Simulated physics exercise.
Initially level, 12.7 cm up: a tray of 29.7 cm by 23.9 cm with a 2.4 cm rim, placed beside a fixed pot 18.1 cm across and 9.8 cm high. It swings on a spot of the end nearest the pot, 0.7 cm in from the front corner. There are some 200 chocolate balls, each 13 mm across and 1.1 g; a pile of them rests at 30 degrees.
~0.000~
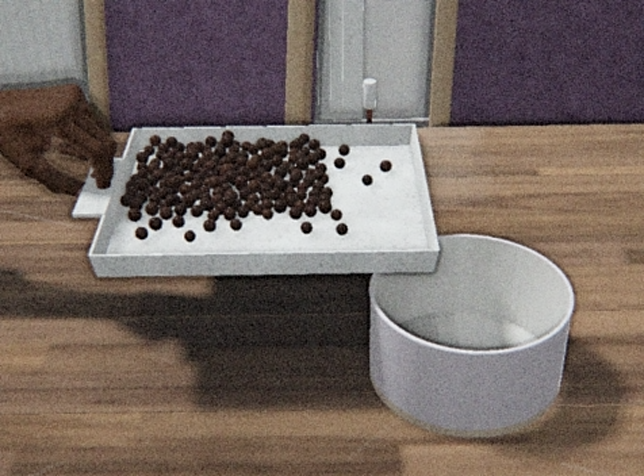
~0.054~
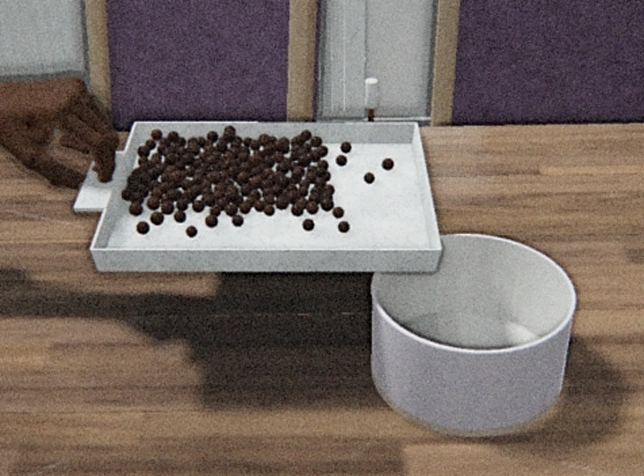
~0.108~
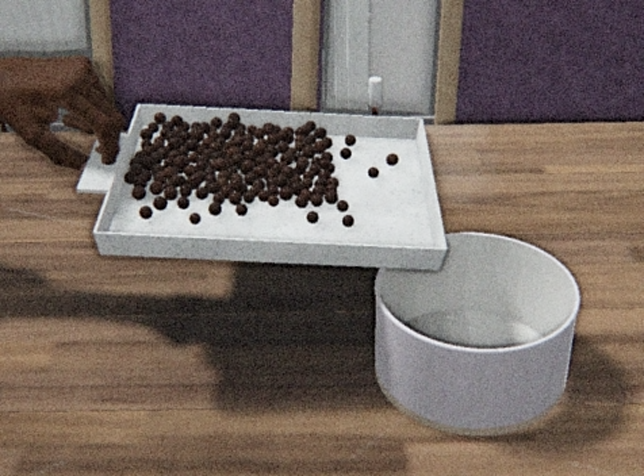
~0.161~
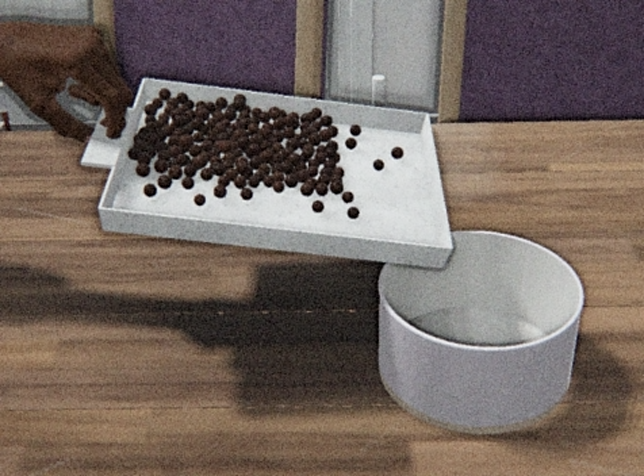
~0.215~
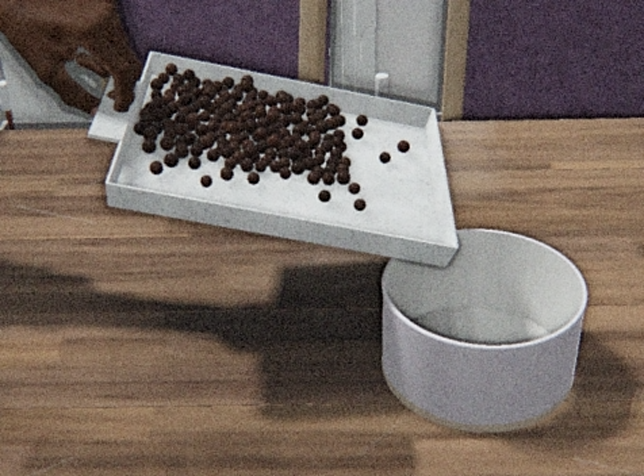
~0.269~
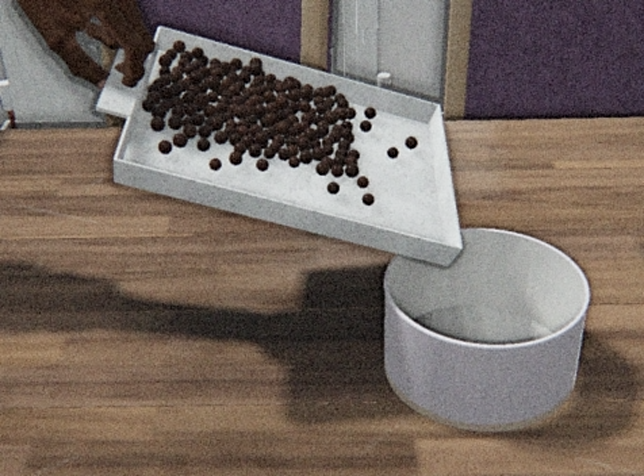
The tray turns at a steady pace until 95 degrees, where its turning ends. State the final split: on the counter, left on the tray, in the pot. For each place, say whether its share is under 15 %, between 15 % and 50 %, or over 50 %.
Counter: Between 15 % and 50 %; left on the tray: Under 15 %; pot: Over 50 %.
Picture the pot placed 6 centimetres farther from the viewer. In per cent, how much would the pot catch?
Expect something close to 75 per cent.
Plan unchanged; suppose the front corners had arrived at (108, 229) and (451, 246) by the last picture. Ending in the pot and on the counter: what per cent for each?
The pot gets 40 and the counter 60.
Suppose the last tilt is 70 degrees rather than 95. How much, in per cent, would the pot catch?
Around 25 per cent, then.
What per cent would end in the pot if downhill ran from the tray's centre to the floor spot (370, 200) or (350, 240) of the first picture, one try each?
Around 25 % for the first direction, around 95 % for the second.
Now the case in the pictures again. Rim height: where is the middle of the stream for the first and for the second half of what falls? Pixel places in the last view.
I'd mark about (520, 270) for the first half, then (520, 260) for the second.
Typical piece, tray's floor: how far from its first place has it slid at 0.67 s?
Around 15 centimetres.
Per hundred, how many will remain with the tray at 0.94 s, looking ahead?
It works out to near 70 per cent of the load.
Then, at 0.67 s, tilt 55 degrees; the tray holds 100 %, the pot 0 %.
Then, at 0.94 s, tilt 80 degrees; the tray holds 70 %, the pot 20 %.
After 1.32 s, tilt 95 degrees; the tray holds 15 %, the pot 55 %.
At rest (2.5 s), counter 30 %, tray 0 %, pot 70 %.
